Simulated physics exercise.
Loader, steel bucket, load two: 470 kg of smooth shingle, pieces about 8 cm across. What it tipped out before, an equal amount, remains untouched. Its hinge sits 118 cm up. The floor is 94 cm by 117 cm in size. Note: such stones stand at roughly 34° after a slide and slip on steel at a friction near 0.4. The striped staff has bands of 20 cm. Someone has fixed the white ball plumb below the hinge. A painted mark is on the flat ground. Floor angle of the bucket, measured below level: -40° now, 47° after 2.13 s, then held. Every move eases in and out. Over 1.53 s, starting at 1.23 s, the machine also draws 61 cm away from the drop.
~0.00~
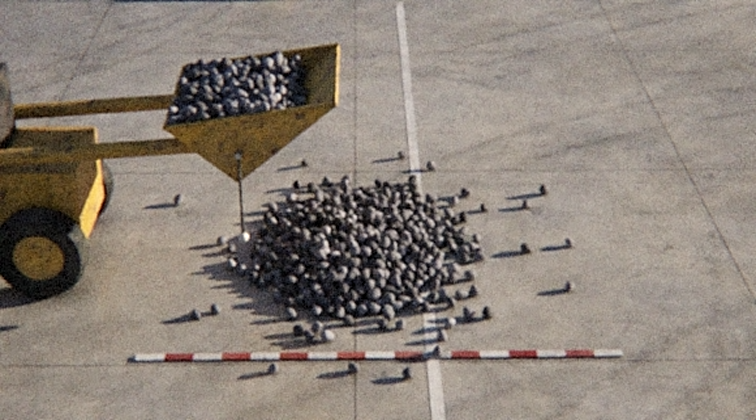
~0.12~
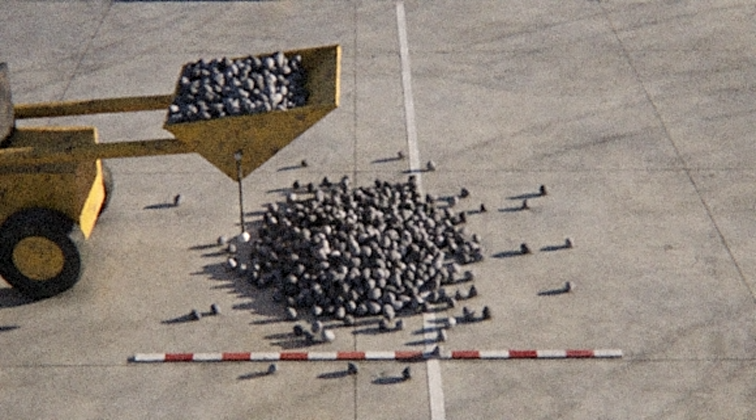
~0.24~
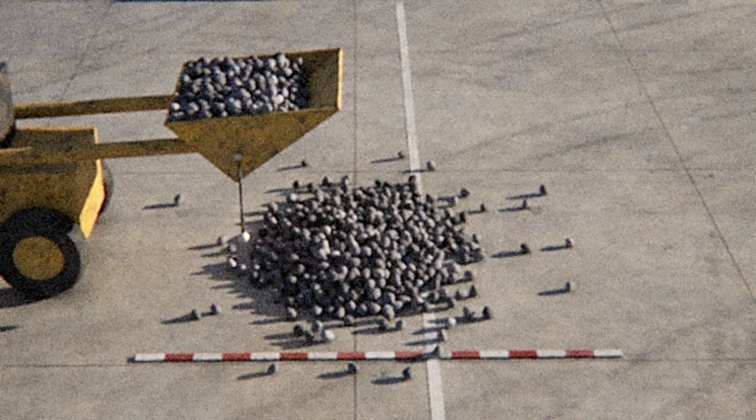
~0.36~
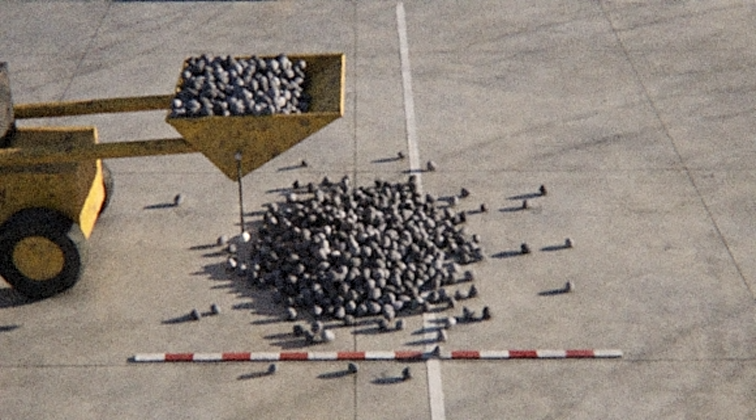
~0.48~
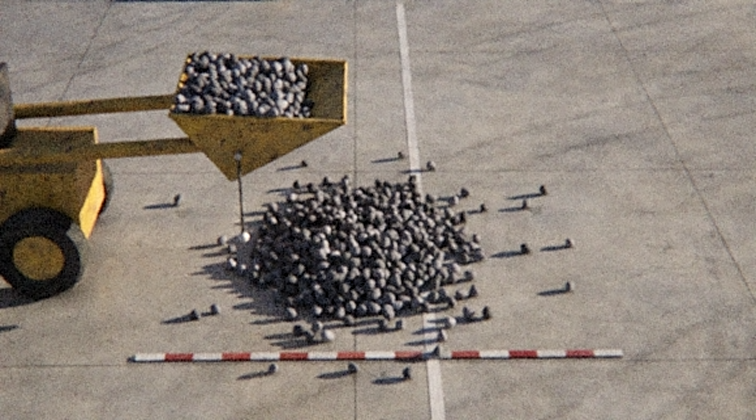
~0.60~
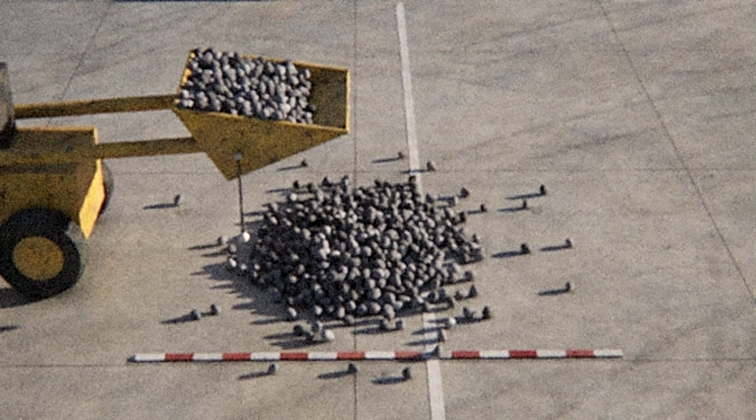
On pale concrete, a yellow loader slowly tilts its bucket of stones rightward above a pile.
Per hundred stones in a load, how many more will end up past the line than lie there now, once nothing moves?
Roughly 8 more per hundred.
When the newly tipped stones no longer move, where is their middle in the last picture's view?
Around (330, 236) in the last picture.
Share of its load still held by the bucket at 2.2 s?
Close to 0 in a hundred.
After 1.6 s the floor is at 34°; in per cent of one load, 78 in the bucket, 112 short of the line, 11 past the line; the foremost stones are at (522, 232).
After 2.2 s the floor is at 47°; in per cent of one load, 0 in the bucket, 184 short of the line, 17 past the line; the foremost stones are at (522, 232).
After 3.2 s the floor is at 47°; in per cent of one load, 0 in the bucket, 182 short of the line, 18 past the line; the foremost stones are at (529, 233).
After 5.9 s the floor is at 47°; in per cent of one load, 0 in the bucket, 182 short of the line, 19 past the line; the foremost stones are at (529, 233). Net gain past the line, 8.
